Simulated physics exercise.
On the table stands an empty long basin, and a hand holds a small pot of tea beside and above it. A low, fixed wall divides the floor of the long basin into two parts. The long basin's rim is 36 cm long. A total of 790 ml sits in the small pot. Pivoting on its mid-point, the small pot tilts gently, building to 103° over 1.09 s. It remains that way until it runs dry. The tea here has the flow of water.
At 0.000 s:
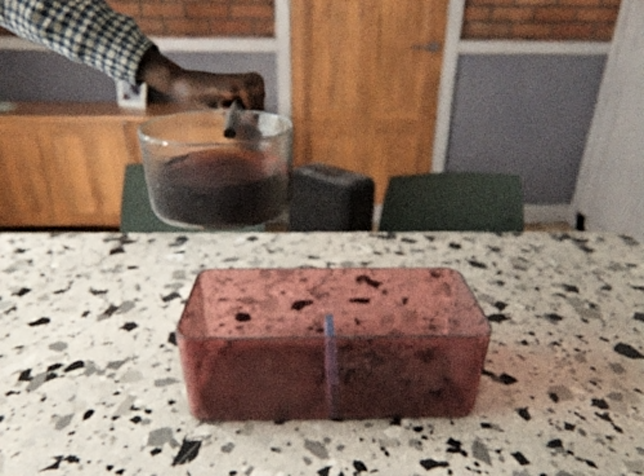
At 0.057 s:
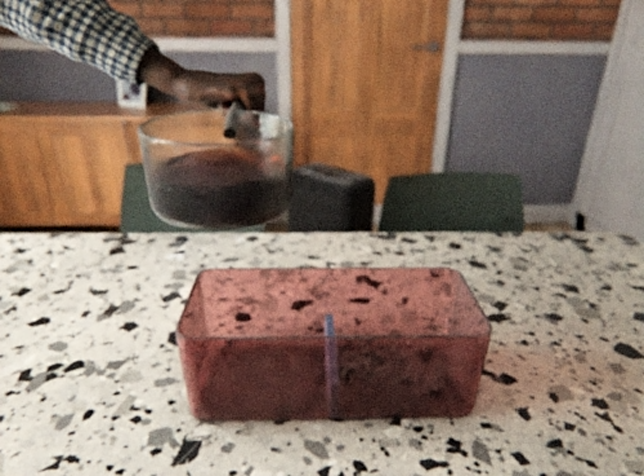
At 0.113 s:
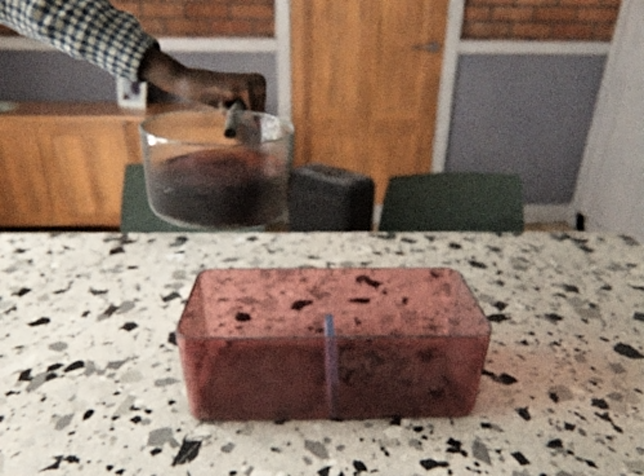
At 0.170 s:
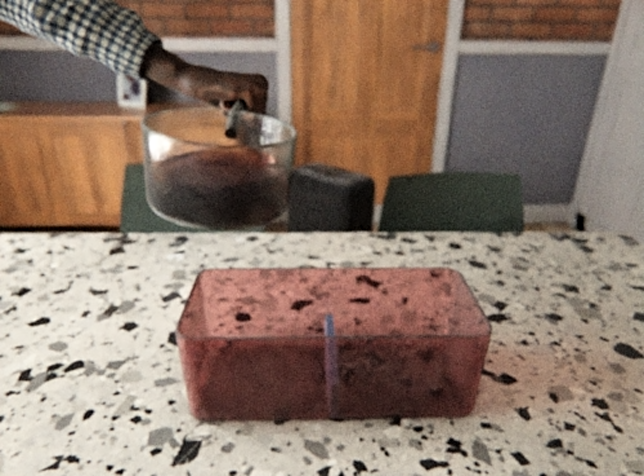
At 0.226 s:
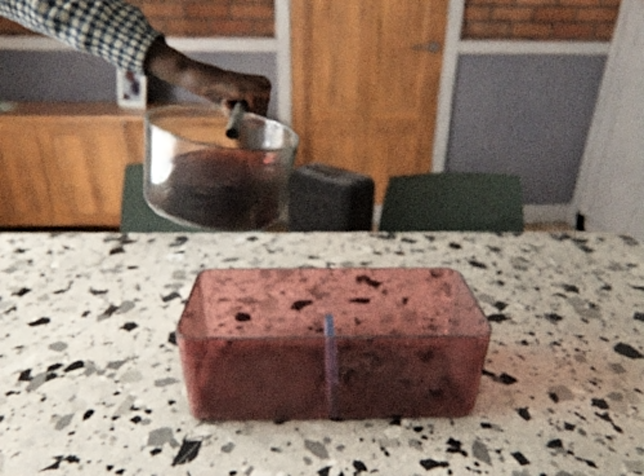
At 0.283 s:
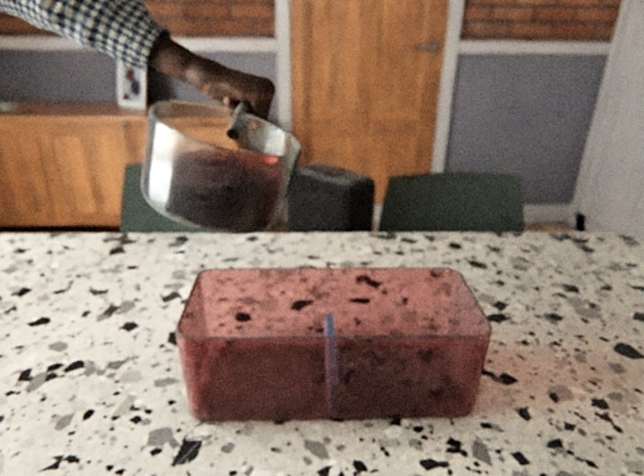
A dark-skinned hand in a checked sleeve holds a clear glass pot of dark tea at upper left, above and beyond an empty, see-through pink basin with a blue upright strip. The fixed, level view looks across a speckled white table toward green chairs, a wooden door and brick. The pot, level at first, slowly tilts, its right side dipping modestly as the hand turns it.
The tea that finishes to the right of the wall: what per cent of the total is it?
It is about 58 per cent of the total.
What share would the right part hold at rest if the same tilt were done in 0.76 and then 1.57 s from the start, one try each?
It comes to 50 per cent, and then 65 per cent.
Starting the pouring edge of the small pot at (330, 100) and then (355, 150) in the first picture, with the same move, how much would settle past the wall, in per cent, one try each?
Near 95 in a hundred on the first go and near 95 in a hundred on the second.
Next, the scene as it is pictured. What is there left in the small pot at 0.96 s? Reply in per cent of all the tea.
About 20 percent.
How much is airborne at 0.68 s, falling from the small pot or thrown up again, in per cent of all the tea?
Roughly 26 percent.
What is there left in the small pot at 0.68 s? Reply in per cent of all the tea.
Near 72 in a hundred.
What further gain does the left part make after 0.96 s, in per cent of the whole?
It comes to about 30 per cent.
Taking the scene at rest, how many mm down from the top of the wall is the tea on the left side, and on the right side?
The left side gives some 40 mm, the right side some 36 mm.
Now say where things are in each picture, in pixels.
In the first frame, it leans 0°; its right rim is at (292, 128); the tea meets the walls at (154, 166) and (290, 167); the long basin's rim runs from (188, 301) to (475, 299); the wall's top is at (332, 346).
In the second frame, it leans 1°; its right rim is at (292, 129); the tea meets the walls at (153, 165) and (290, 166).
In the third frame, it leans 3°; its right rim is at (294, 131); the tea meets the walls at (153, 166) and (290, 166).
In the fourth frame, it leans 6°; its right rim is at (296, 136); the tea meets the walls at (152, 165) and (289, 167).
In the fifth frame, it leans 11°; its right rim is at (298, 142); the tea meets the walls at (151, 166) and (290, 168).
In the sixth frame, it leans 16°; its right rim is at (300, 149); the tea meets the walls at (150, 164) and (291, 168).
By 0.68 s the tilt is 70° and 72 per cent is still to pour, 1 is left of the wall and 1 right of it.
By 0.96 s the tilt is 100° and 20 per cent is still to pour, 11 is left of the wall and 51 right of it.
By 1.26 s the tilt is 103° and 2 per cent is still to pour, 36 is left of the wall and 57 right of it.
By 1.59 s the tilt is 103° and 0 per cent is still to pour, 42 is left of the wall and 58 right of it.
At rest 42 per cent lies left of the wall, 58 right of it and 1 outside.
